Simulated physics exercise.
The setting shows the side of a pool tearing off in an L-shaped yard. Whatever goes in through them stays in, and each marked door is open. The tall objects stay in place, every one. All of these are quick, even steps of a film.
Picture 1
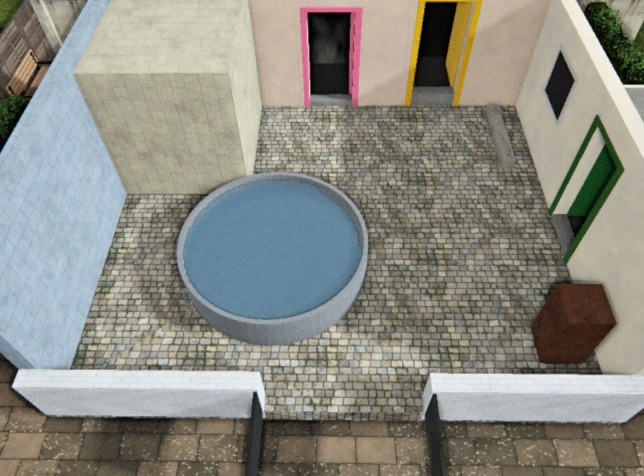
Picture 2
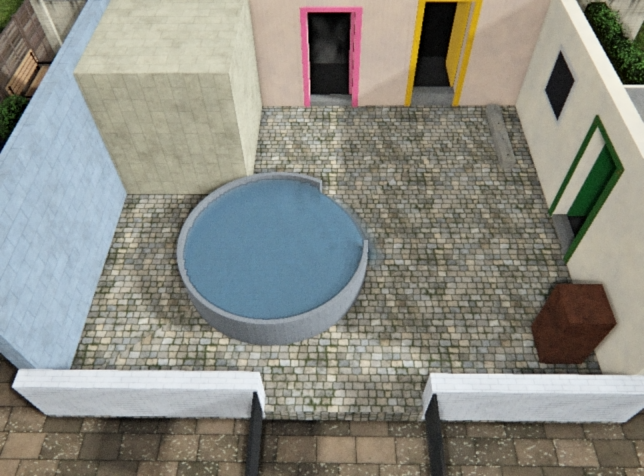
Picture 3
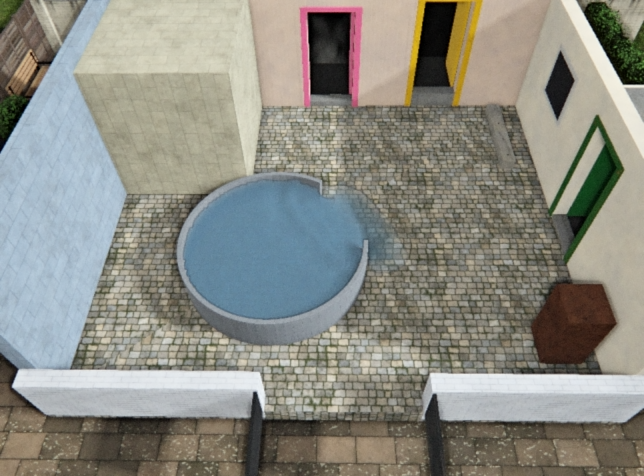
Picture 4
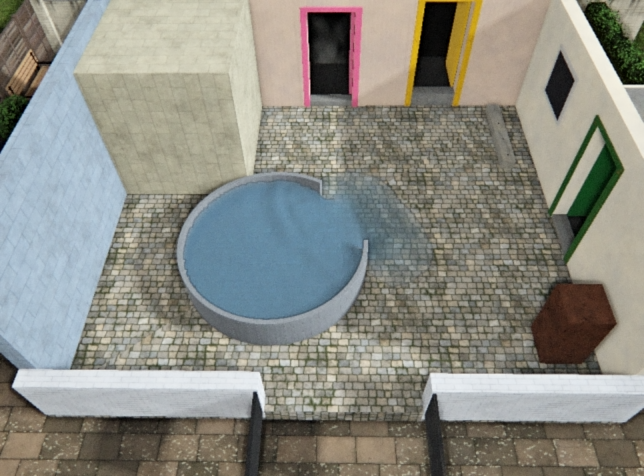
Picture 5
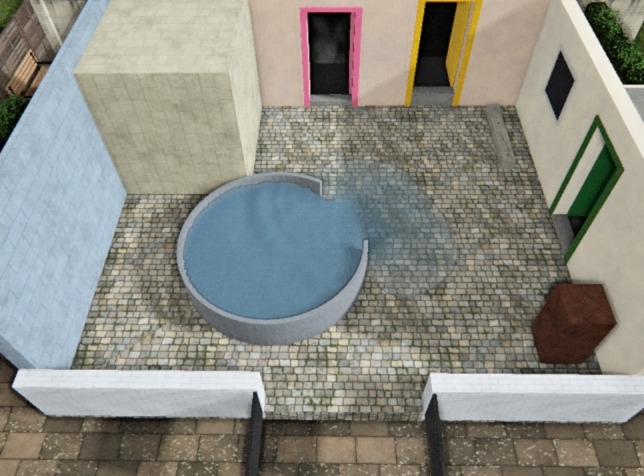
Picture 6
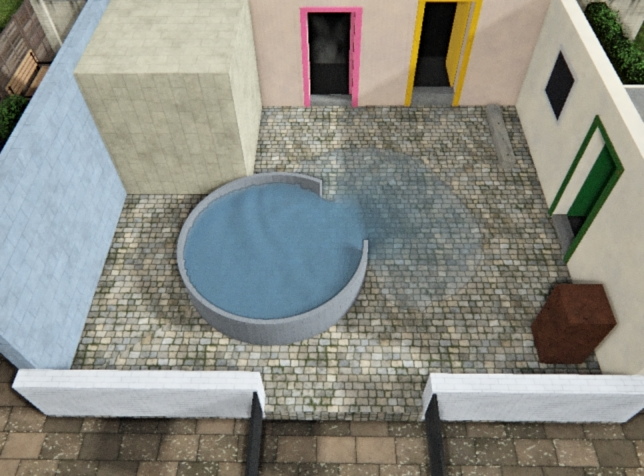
Round pool's right side breaking open in a walled cobbled yard, with water pouring through the gap and fanning across the stones.
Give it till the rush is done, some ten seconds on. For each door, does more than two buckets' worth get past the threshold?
Door by door: The green door - yes; the pink door - no; the yellow door - no.
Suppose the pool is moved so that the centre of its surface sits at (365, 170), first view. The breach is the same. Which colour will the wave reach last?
It is the door marked pink.
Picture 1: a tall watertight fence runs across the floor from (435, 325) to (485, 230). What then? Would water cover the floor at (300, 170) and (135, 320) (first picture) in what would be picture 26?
First spot parched, second spot parched.
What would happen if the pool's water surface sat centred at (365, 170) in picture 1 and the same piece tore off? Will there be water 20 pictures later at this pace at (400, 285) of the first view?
Well, it ends up unwetted there.
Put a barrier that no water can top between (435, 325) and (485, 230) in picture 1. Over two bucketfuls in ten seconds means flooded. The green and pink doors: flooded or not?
The green one lets more in; the pink one is under.
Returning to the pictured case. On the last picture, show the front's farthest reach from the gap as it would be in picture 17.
I'd say at around (510, 106).
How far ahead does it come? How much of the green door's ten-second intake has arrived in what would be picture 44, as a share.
Share at that point: Close to 85 in a hundred.
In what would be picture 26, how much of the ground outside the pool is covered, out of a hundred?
About 50 in a hundred.
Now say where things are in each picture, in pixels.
Still water in the round tank at (273, 243), in the first picture.
The front is at (373, 264), out from the gap at (350, 224), in the second picture.
Water pours out at (350, 225) and has run to (398, 261), in the third picture.
Water pours out at (350, 226) and has run to (421, 267), in the fourth picture.
The front is at (452, 256), out from the gap at (350, 226), in the fifth picture.
Water pours out at (350, 225) and has run to (477, 236), in the sixth picture.
A moment on, water covers 40 % of the floor; the green door wet at the sill, nothing in, the pink door not reached, the yellow door not reached.
Next, water covers 45 % of the floor; the green door under two buckets in, the pink door wet at the sill, nothing in, the yellow door wet at the sill, nothing in.
Then, water covers 50 % of the floor; the green door far over two buckets in, the pink door wet at the sill, nothing in, the yellow door wet at the sill, nothing in.
Later, water covers 70 % of the floor; the green door far over two buckets in, the pink door wet at the sill, nothing in, the yellow door wet at the sill, nothing in.
In the end, water covers 90 % of the floor; the green door far over two buckets in, the pink door wet at the sill, nothing in, the yellow door wet at the sill, nothing in.
